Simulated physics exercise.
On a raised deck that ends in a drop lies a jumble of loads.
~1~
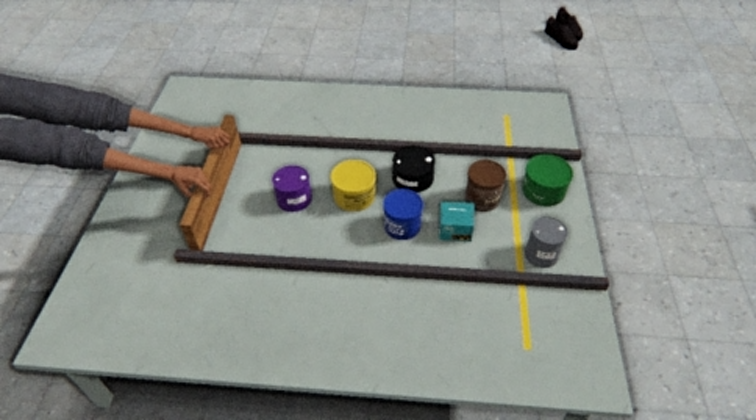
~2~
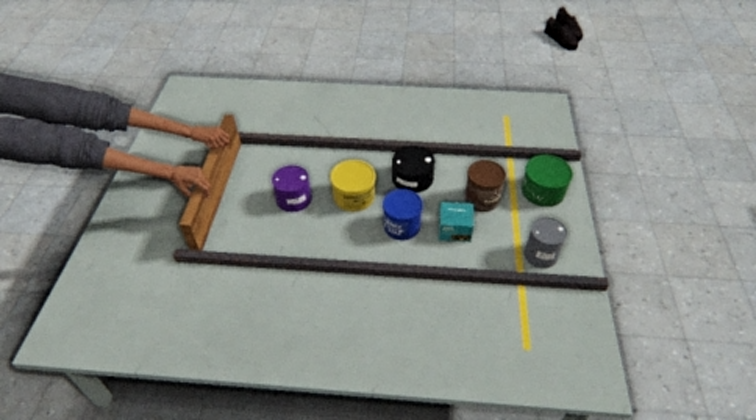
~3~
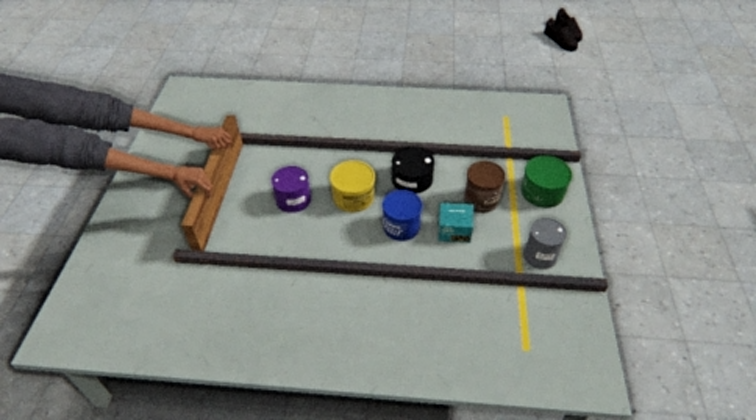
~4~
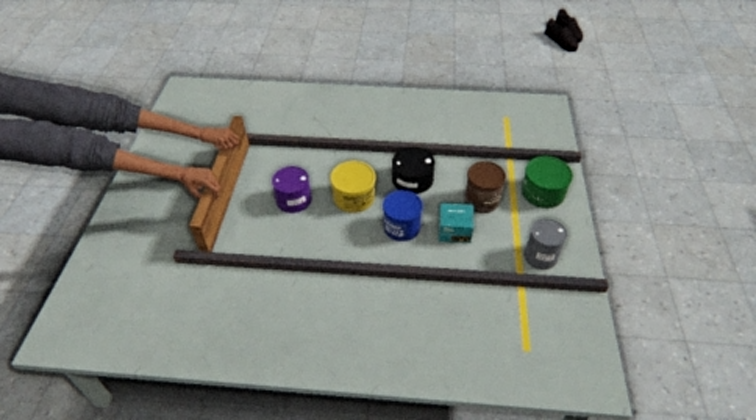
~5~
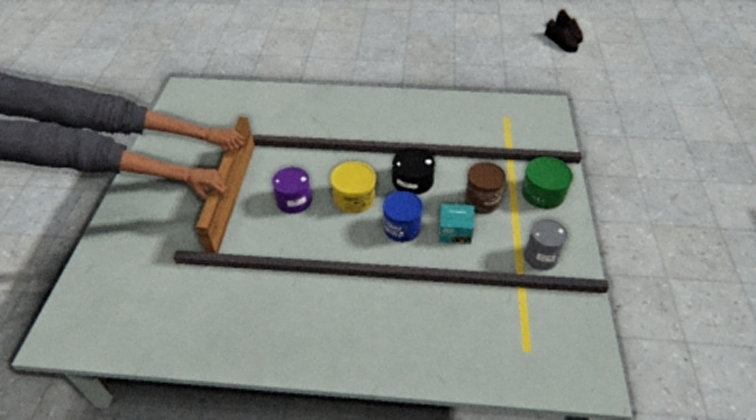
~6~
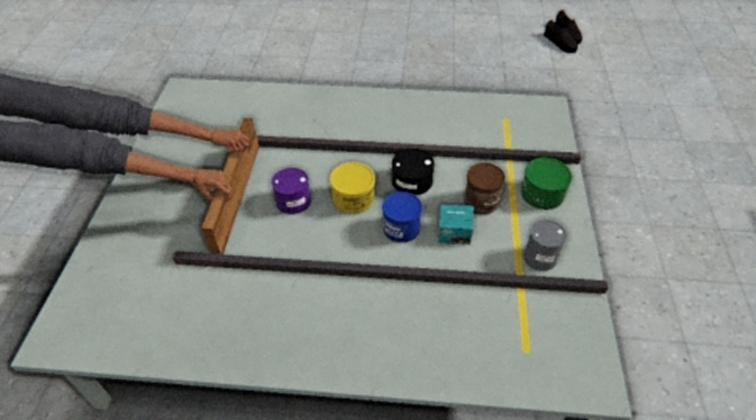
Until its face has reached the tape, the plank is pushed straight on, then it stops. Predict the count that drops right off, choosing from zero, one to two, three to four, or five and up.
The count is one to two.
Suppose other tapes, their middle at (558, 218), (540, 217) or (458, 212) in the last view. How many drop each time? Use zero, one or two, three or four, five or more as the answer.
In the order of the places given: Five or over; either one or two; none.
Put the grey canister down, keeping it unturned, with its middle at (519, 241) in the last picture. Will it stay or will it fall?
Placed there, the grey canister is still up there.
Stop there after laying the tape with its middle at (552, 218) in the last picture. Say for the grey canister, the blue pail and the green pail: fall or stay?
Short version: The grey canister heads down, the blue pail sits tight, the green pail heads down.
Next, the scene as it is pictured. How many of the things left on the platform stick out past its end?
Counting them gives 0.
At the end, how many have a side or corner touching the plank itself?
In total, 3.
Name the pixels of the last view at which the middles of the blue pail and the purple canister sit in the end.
Final positions: Near (540, 241); near (536, 212).
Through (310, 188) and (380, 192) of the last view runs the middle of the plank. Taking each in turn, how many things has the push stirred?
First 2, then 4.
Soon after, none off yet; green pail at rest near (546, 184); grey canister at rest near (544, 246); brown pail at rest near (484, 189).
After that, none off yet; green pail at rest near (546, 184); grey canister at rest near (544, 246); brown pail moving near (487, 189).
And then, none off yet; green pail displaced about its own width near (588, 181); grey canister at rest near (544, 246); brown pail displaced well along near (550, 182).
In the end, the number that fall off is one or two; gone, brown pail and green pail.
